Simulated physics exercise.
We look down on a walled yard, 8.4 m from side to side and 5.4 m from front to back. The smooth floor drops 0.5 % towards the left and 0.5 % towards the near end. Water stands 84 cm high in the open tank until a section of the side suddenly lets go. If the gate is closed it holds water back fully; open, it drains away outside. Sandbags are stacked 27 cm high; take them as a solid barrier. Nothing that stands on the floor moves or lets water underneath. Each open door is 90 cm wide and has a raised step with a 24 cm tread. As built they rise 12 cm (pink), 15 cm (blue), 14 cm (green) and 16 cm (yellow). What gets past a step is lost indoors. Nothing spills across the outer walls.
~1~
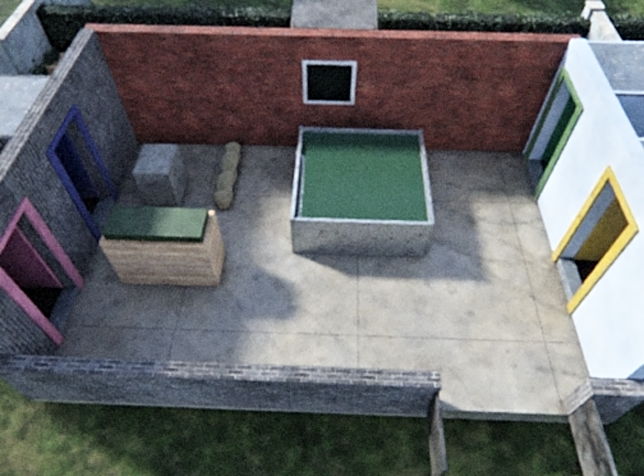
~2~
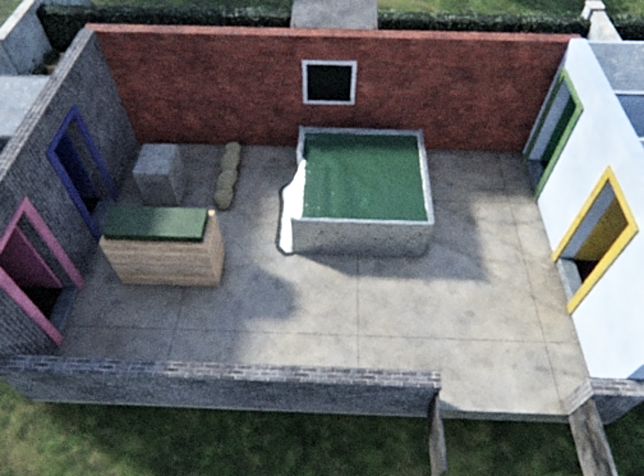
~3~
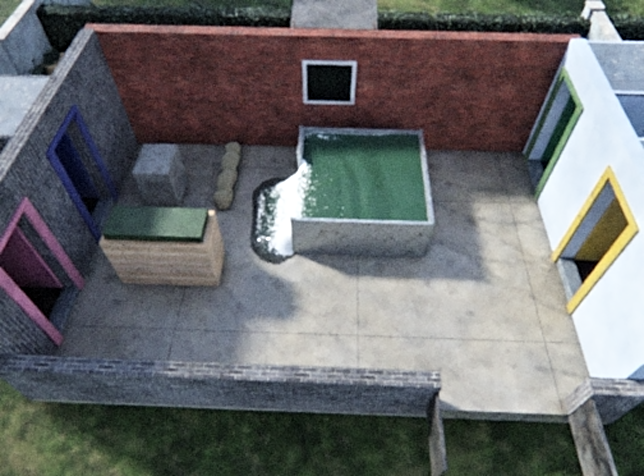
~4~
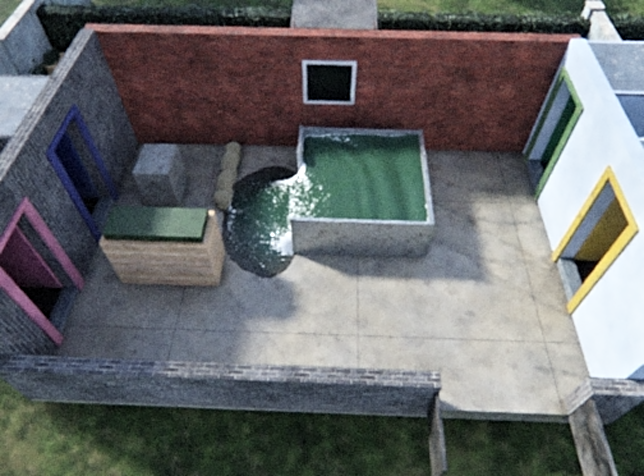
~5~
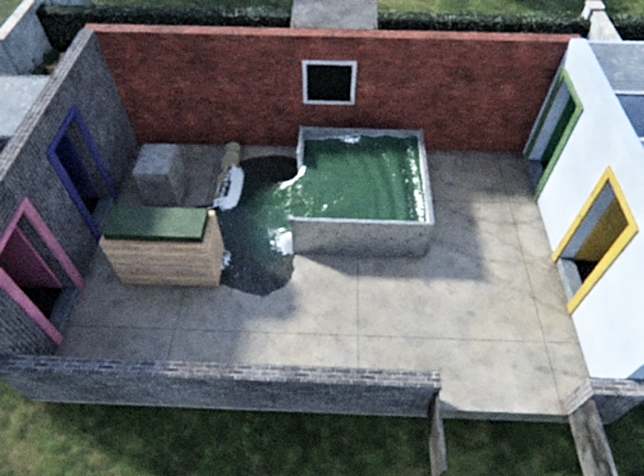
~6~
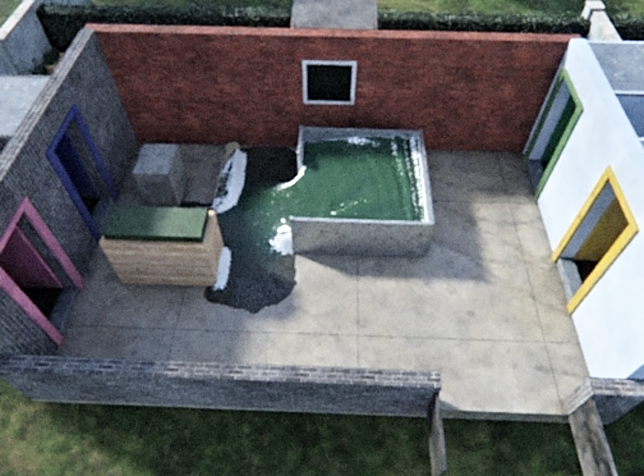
Green water pours from the tank's open left side and spreads across the grey floor.
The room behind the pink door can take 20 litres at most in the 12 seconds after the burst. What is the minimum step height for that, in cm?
Some 13.5 cm above the ground.
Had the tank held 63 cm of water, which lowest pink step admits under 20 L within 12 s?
About 10.5 cm.
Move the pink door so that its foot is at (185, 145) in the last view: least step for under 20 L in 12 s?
About 15 cm.
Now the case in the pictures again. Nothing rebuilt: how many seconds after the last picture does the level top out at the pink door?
Near 7.5 s.
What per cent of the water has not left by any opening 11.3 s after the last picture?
About 78 per cent.
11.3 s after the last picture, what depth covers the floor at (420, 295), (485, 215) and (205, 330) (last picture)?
About 5, 6 and 8 cm.
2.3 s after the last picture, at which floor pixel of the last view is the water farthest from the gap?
Around (45, 378).
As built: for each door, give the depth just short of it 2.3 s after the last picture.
In cm: Pink 6, blue 41, green 0, yellow 0.
Then, 0.7 s after the last picture water covers 30 % of the floor, deepest (52 cm) near (232, 207); it has not reached the pink door.
Then, 2.3 s after the last picture water covers 50 % of the floor, deepest (44 cm) near (106, 225); 6 cm at the pink door, 0 litres in over its 12 cm step.
Then, 11.3 s after the last picture water covers 95 % of the floor, deepest (14 cm) near (45, 378); 11 cm at the pink door, 32 litres in over its 12 cm step.
At the pink door as built, the water peaked near 14 cm, 7.5 s after the last picture.
With a step of 12.5 cm, 28 litres would have come in within the 12 s; with 16.5 cm, 6 litres. So under 20 litres takes about 13.5 cm.
